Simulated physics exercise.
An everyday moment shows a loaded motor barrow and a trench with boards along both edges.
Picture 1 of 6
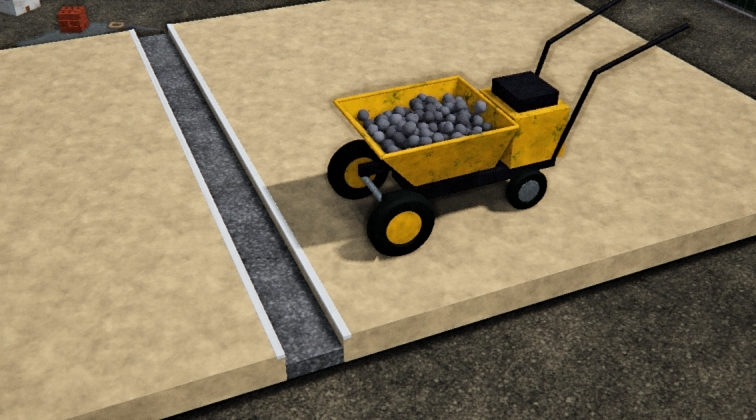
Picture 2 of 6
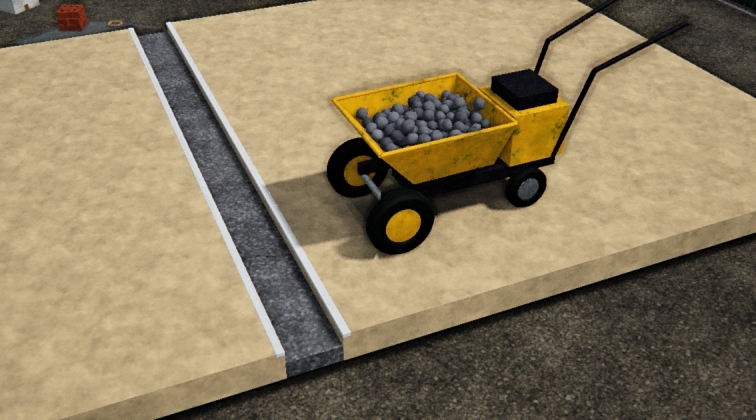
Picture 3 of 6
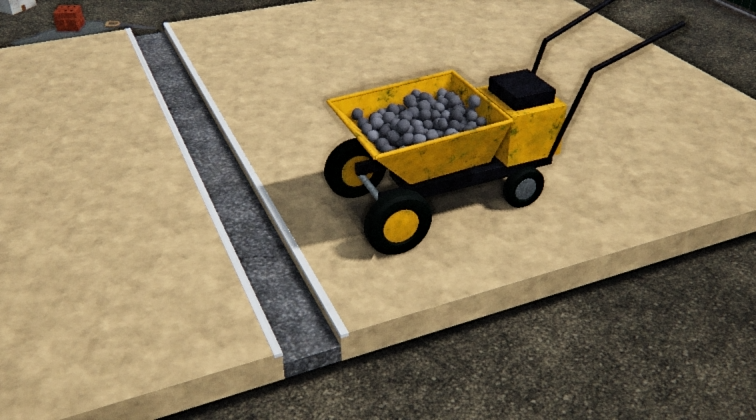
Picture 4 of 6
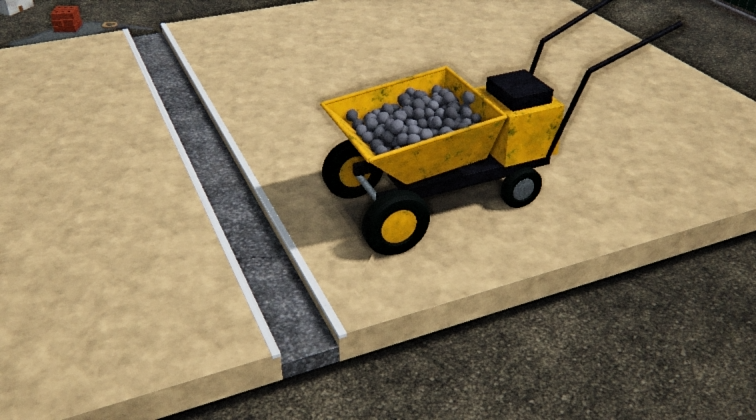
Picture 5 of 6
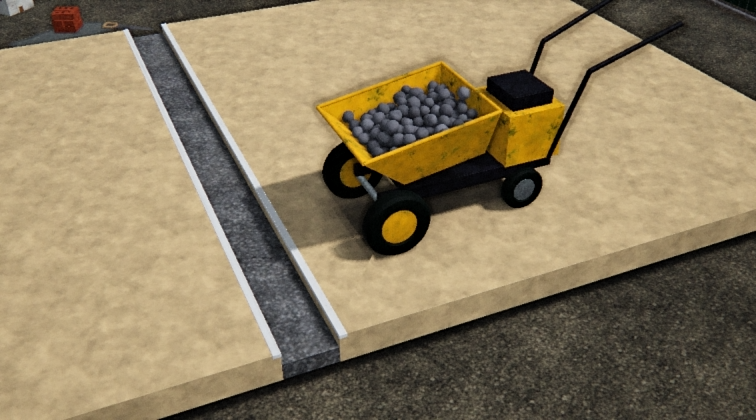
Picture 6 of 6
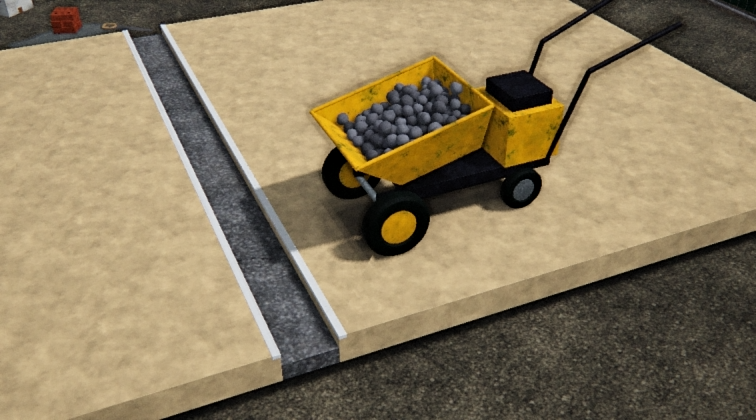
A yellow motor barrow with black handles, heaped with round grey cobbles, stands on a pale tan slab seen from above at an angle, with dark rough ground around it. To its left, a narrow grey trench edged with white boards crosses the slab, and a small red object lies at upper left. The skip slowly tilts forward to the left, its front lip lowering slightly, while the wheels barely shift.
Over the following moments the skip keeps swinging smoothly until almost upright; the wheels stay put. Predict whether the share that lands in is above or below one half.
Majority in.
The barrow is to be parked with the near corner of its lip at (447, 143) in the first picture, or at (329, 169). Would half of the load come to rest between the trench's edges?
To start, the lesser share; after that, the lesser share.
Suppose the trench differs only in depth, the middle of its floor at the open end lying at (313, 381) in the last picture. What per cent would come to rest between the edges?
Roughly 100 in a hundred.
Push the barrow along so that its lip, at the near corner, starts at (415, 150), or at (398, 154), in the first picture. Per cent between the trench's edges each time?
First spot: About 60 percent; second spot: About 70 percent.
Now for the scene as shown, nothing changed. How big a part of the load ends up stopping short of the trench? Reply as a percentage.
My estimate is around 10 percent.
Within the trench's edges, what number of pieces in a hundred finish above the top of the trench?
Estimate: Near 55 per cent.
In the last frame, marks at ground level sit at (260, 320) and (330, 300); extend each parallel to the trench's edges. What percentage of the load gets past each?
Roughly 20 and 100 %.
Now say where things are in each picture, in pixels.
In the first frame, lip of the skip (382, 157), level; top of the load (438, 116), round cobbles; first edge of the trench (328, 301); far edge (264, 319), the trench under half as wide as the skip, and shallow for its width.
In the second frame, lip of the skip (381, 156), level; top of the load (440, 116).
In the third frame, lip of the skip (375, 158), tipped barely; top of the load (436, 115).
In the fourth frame, lip of the skip (369, 160), tipped barely; top of the load (429, 113).
In the fifth frame, lip of the skip (364, 164), tipped a little; top of the load (436, 112).
In the sixth frame, lip of the skip (357, 169), tipped a little; top of the load (429, 109); first edge of the trench (323, 301); far edge (260, 320).
Just after the last frame, skip tipped well over; every one in the skip.
A moment on, skip tipped steeply; the larger part in the skip; about a tenth in or heaped over the trench; about a tenth falling.
Further on, skip tipped right over; just a few in the skip; just a few short of the trench; the larger part in or heaped over the trench; roughly a quarter beyond it.
When it is over, skip tipped right over; about a tenth short of the trench; the larger part in or heaped over the trench; roughly a quarter beyond it.
